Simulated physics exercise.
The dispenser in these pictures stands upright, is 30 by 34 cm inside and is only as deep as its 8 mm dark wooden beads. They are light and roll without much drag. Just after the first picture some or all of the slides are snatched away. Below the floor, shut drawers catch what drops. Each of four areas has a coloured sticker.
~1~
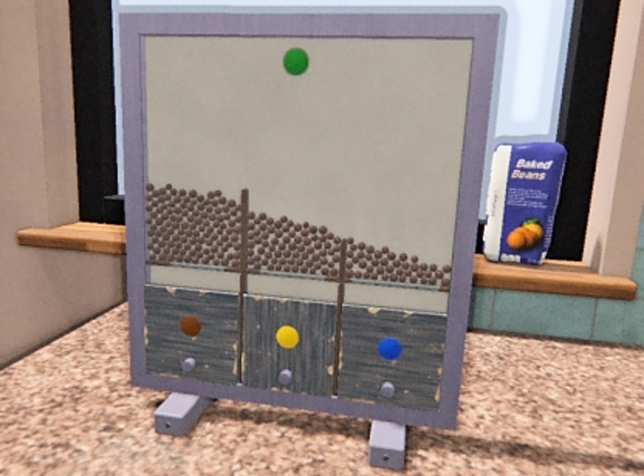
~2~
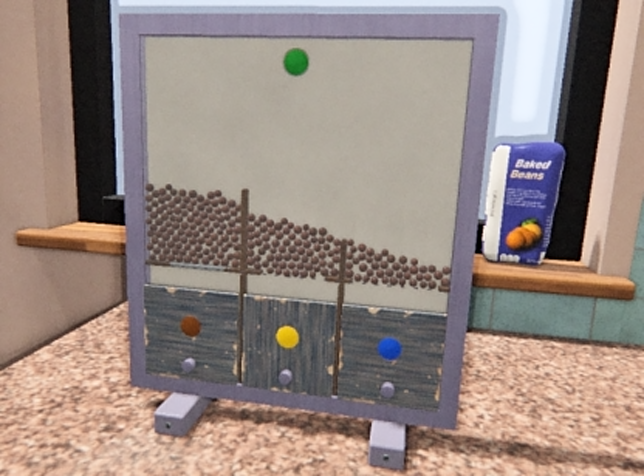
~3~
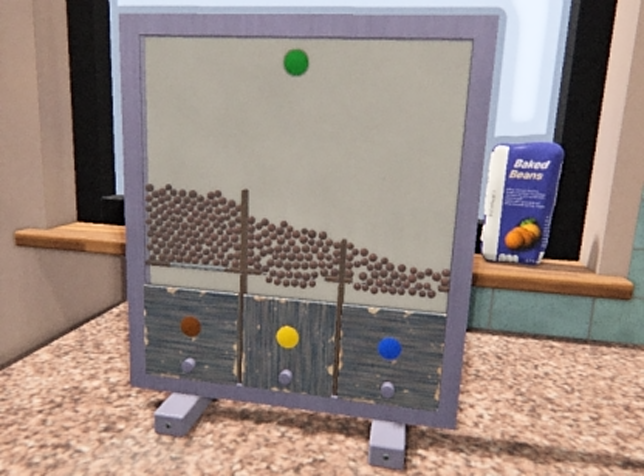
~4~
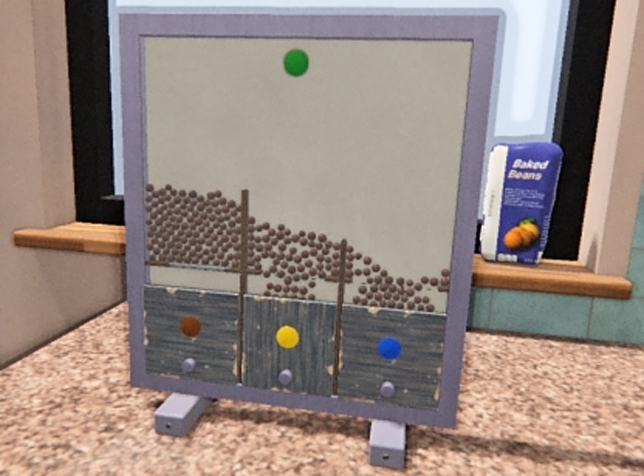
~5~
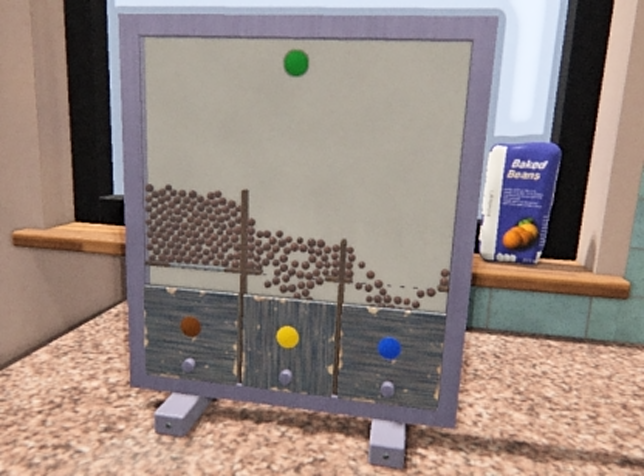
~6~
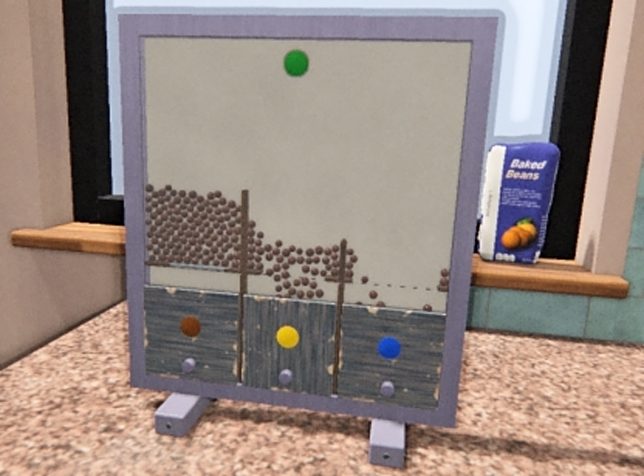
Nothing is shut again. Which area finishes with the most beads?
Answer: Green.
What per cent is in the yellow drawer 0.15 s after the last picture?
Roughly 25 per cent.
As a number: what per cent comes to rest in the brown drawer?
Some 0 per cent.
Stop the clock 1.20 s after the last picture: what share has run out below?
About 45 per cent.
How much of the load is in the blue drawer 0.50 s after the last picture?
About 15 per cent.
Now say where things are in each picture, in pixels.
The first picture shows about 230 beads; beads centred (258, 241); blue (390, 349), green (296, 62), yellow (288, 337), brown (191, 326); slides (168, 263) to (230, 269), (257, 272) to (331, 278), (347, 280) to (444, 289).
In the second picture, 2 of 3 slides gone; beads centred (259, 242); 0 out.
The third picture shows beads centred (260, 246); 17 out.
The fourth picture shows beads centred (251, 246); 39 out.
The fifth picture shows beads centred (238, 247); 57 out.
The sixth picture shows beads centred (225, 239); 68 out; wall ends (245, 192), (344, 242).
Then, 0.15 s later than the last picture, 40 % are out; blue 15 %, green 60 %, yellow 25 %.
Then, 0.50 s later than the last picture, 45 % are out; blue 15 %, green 55 %, yellow 30 %.
Then, 1.20 s later than the last picture, 45 % are out; blue 15 %, green 55 %, yellow 30 %.
All still 1.4 s after it, 45 % are out; blue 15 %, green 55 %, yellow 30 %, brown 0 %.
